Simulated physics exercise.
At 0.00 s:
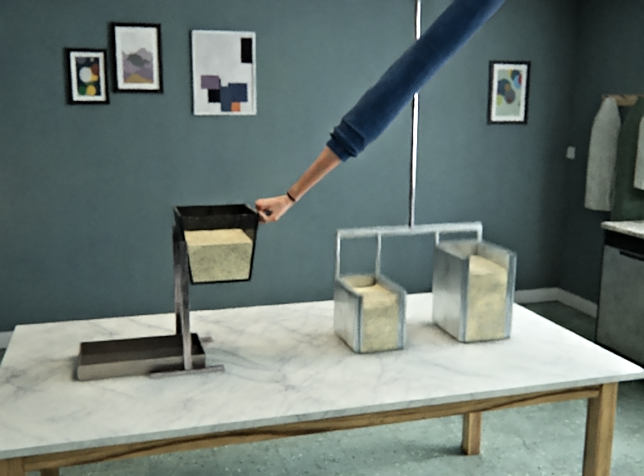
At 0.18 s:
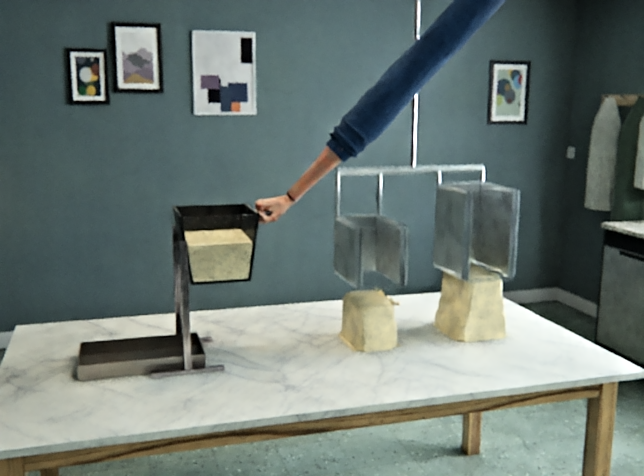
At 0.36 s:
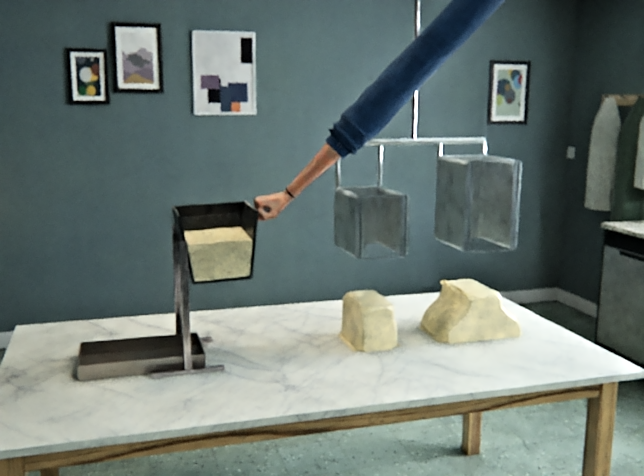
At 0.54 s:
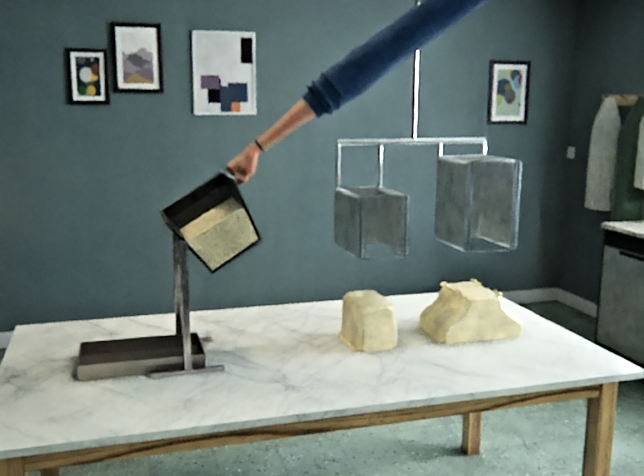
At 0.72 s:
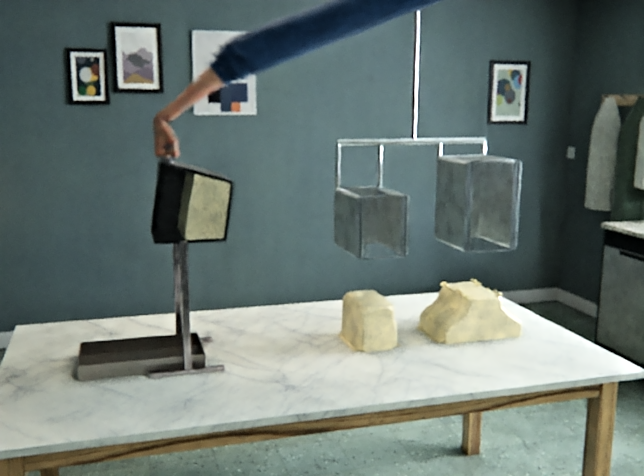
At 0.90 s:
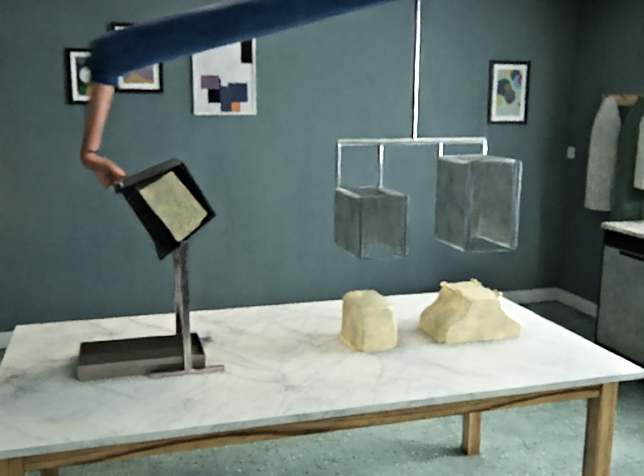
A metal frame lifted off two pale blocks on a marble table, and the taller one slumped; then a blue-sleeved arm turned a dark tub over leftward, the pale filling still inside it.
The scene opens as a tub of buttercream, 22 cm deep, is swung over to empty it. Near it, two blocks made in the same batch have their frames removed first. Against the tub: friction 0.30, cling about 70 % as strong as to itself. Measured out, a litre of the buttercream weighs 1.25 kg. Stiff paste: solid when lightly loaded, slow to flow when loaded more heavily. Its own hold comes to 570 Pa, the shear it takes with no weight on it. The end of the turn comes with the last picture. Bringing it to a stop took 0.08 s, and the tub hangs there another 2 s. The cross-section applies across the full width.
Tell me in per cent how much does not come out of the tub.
Something like 0 per cent stays in.
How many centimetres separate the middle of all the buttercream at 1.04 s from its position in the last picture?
Measured shift, roughly 13 cm.
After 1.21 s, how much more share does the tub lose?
0 %.
After 1.04 s, the tub is at 120 degrees and holds 59 %.
After 1.21 s, the tub is at 120 degrees and holds 0 %.
After 1.38 s, the tub is at 120 degrees and holds 0 %.
After 1.55 s, the tub is at 120 degrees and holds 0 %.
After 2.90 s, the tub is at 120 degrees and holds 0 %.
